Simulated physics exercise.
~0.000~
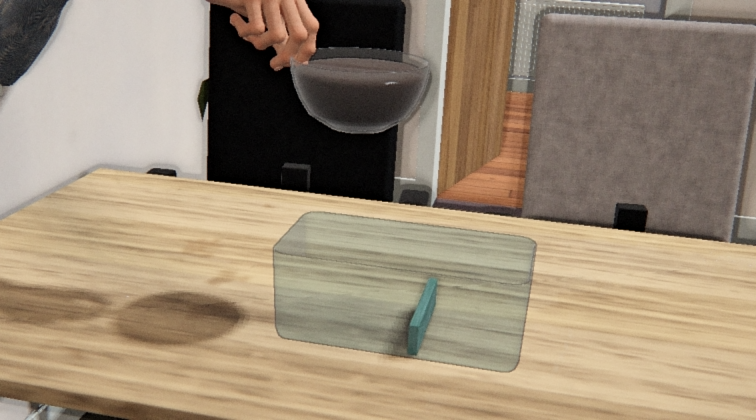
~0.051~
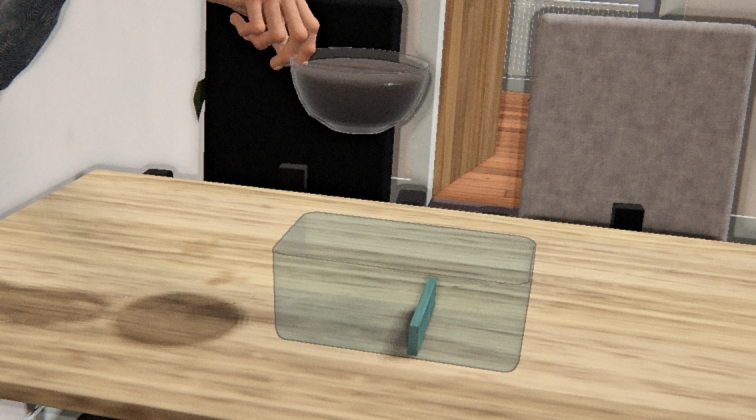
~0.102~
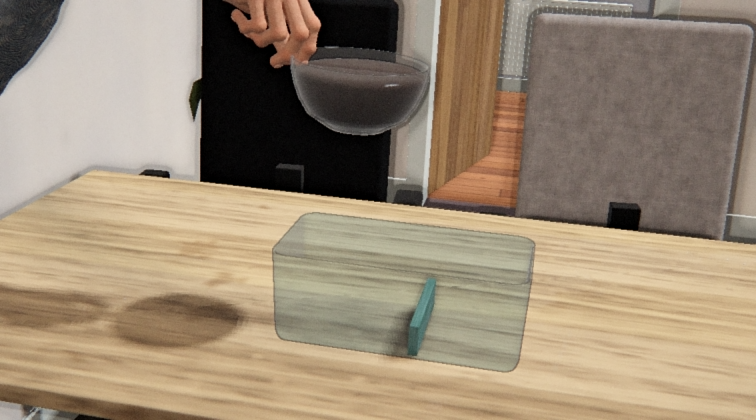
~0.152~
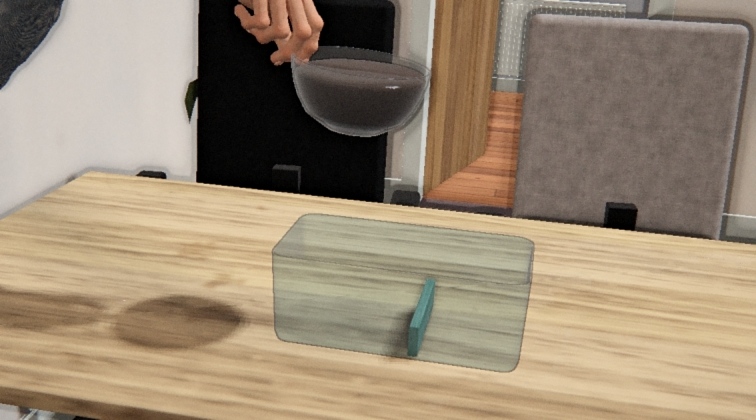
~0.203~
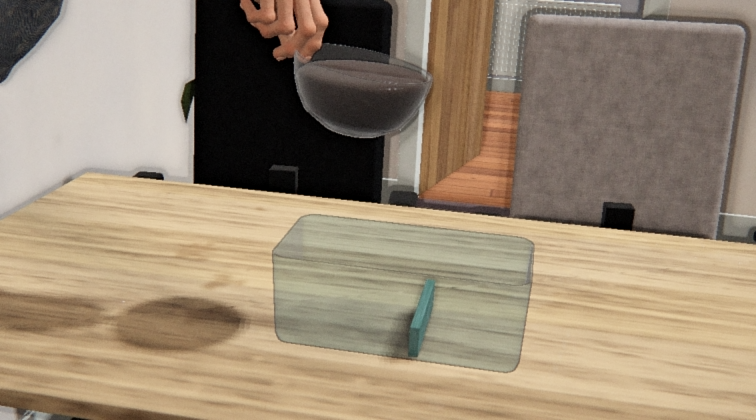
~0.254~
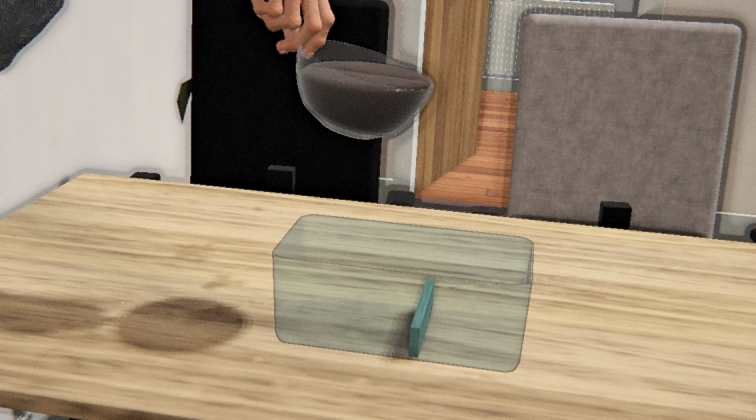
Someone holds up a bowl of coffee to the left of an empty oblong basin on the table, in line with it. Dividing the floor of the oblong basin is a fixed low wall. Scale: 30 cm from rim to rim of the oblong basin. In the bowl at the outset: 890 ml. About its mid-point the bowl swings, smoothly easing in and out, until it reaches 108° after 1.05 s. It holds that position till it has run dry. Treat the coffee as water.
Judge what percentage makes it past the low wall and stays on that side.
Some 72 per cent makes it over and stays.
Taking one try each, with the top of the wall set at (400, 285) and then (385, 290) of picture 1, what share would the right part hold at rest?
In order, 95 and 90 per cent.
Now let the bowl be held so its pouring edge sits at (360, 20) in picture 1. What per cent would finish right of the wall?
It would then come to around 45 percent.
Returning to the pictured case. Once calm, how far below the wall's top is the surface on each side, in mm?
Left 30 mm, right 2 mm.
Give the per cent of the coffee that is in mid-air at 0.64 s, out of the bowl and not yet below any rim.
44 %.
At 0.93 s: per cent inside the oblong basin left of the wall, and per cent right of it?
I'd put the left at some 12 and the right at some 78.
By 0.64 s the tilt is 73° and 37 per cent is still to pour, 0 is left of the wall and 20 right of it.
By 0.93 s the tilt is 104° and 1 per cent is still to pour, 13 is left of the wall and 77 right of it.
By 1.23 s the tilt is 108° and 0 per cent is still to pour, 21 is left of the wall and 77 right of it.
By 1.55 s the tilt is 108° and 0 per cent is still to pour, 25 is left of the wall and 73 right of it.
At rest 26 per cent lies left of the wall, 72 right of it and 2 outside.
